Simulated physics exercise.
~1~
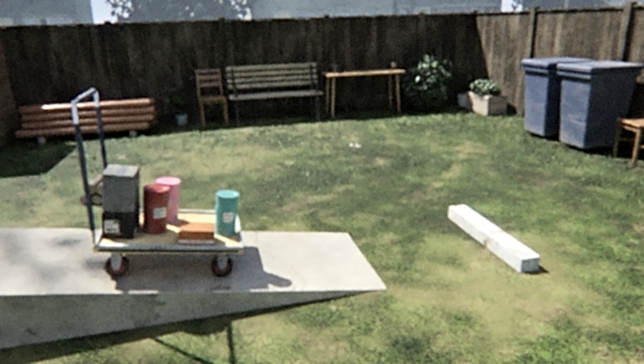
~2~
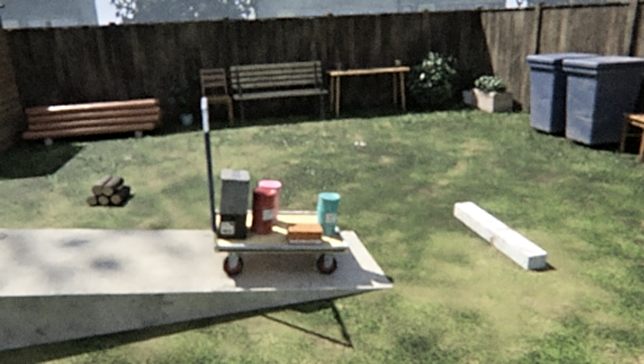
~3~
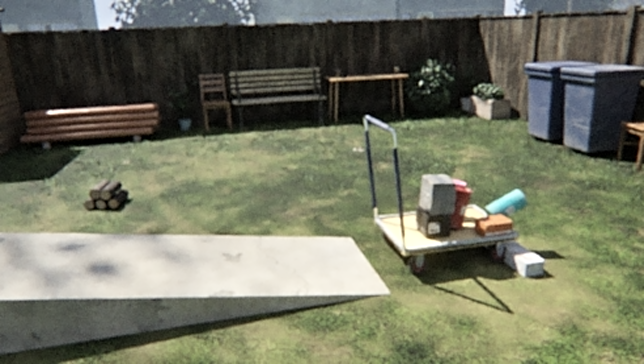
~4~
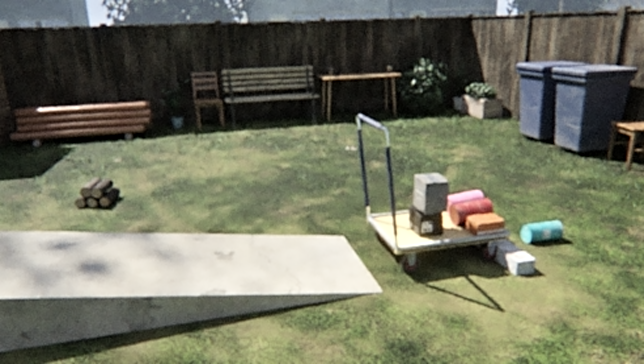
A trolley rolls down a ramp, hits a kerb, and its turquoise canister falls off.
